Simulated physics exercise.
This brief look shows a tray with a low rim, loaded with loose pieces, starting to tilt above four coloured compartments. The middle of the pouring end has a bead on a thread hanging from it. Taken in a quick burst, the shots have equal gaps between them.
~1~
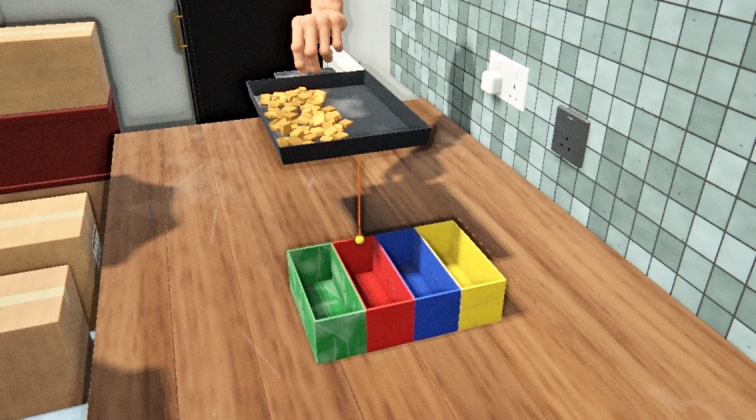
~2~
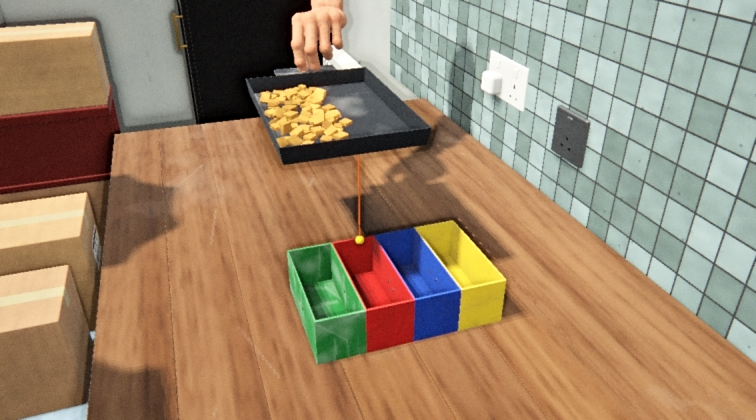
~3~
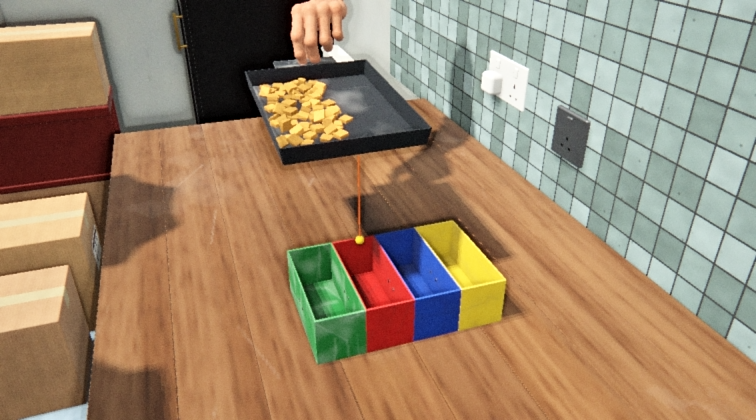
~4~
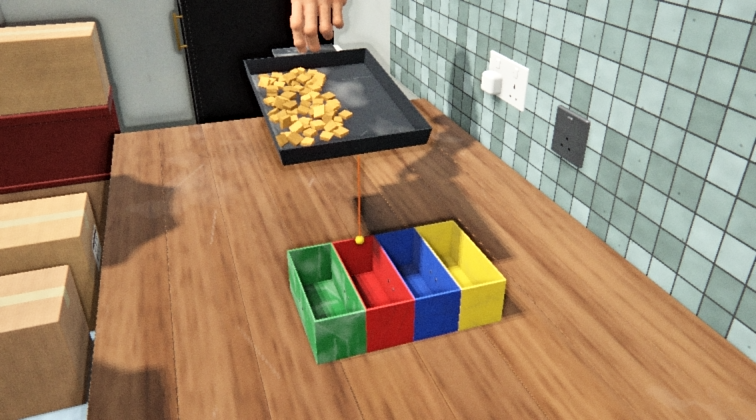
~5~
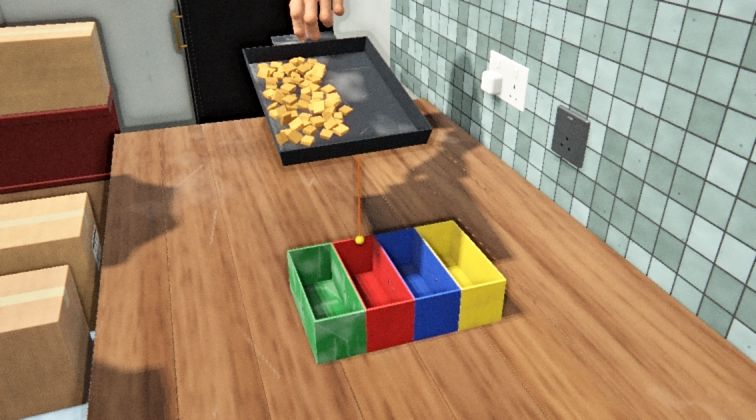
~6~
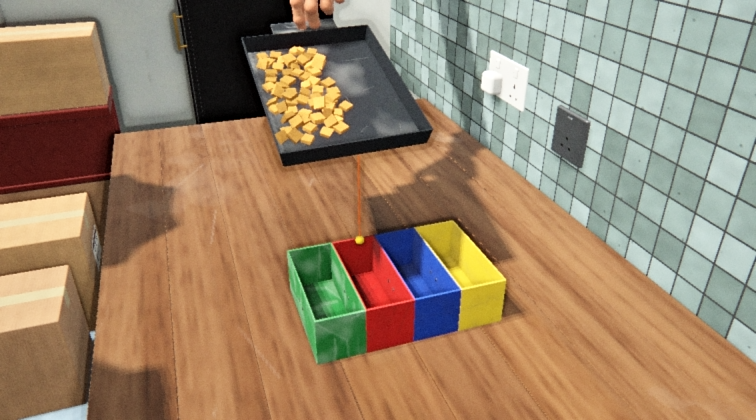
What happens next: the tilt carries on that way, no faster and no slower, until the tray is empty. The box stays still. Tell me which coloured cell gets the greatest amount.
The greatest amount goes to the green cell.
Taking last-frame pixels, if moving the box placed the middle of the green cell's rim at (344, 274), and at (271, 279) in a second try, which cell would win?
You'd see the cell in green win the first time and that red cell win the second.
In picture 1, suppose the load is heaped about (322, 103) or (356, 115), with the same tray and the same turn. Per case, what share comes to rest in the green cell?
Around 40 percent the first time, around 30 percent the second.
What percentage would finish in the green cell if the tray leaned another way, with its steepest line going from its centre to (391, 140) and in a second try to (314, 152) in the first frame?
About 0 %, then 60 %.
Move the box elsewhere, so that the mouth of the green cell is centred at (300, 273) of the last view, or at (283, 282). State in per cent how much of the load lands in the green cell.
It comes to roughly 40 per cent in one try and roughly 20 per cent in the next.
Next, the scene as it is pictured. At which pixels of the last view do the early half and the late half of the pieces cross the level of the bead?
The first part at (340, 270); the rest at (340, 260).
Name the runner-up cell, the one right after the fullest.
The red cell.
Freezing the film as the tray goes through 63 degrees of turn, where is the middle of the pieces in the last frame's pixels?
Near the pixel (324, 135).
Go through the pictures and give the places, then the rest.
Corners of the pouring end (282, 146) and (427, 127), level; middle of the load (305, 116), cereal squares; bead on its thread (360, 240); green cell (341, 333); red cell (390, 322); blue cell (437, 311); yellow cell (482, 301), in the first picture.
Corners of the pouring end (282, 146) and (427, 127), level; middle of the load (305, 115), in the second picture.
Corners of the pouring end (282, 147) and (427, 127), tipped barely, level across its low end; middle of the load (305, 111), in the third picture.
Corners of the pouring end (283, 148) and (428, 127), tipped a little, level across its low end; middle of the load (305, 105), in the fourth picture.
Corners of the pouring end (283, 149) and (428, 127), tipped a little, level across its low end; middle of the load (305, 99), in the fifth picture.
Corners of the pouring end (283, 151) and (429, 128), tipped clearly, level across its low end; middle of the load (305, 93); green cell (341, 333); red cell (390, 322); blue cell (437, 311); yellow cell (482, 301), in the sixth picture.
Just after the last frame, tray tipped steeply; every one on the tray.
A moment on, tray tipped past a quarter turn; roughly two thirds on the tray; about a tenth in the green cell; just a few in the red cell; roughly a quarter falling or outside the box.
Further on, tray tipped past a quarter turn; roughly half in the green cell; roughly a quarter in the red cell; about a tenth in the blue cell; just a few in the yellow cell; about a tenth falling or outside the box.
When it is over, tray tipped past a quarter turn; roughly half in the green cell; roughly a quarter in the red cell; about a tenth in the blue cell; just a few in the yellow cell; about a tenth outside the box.
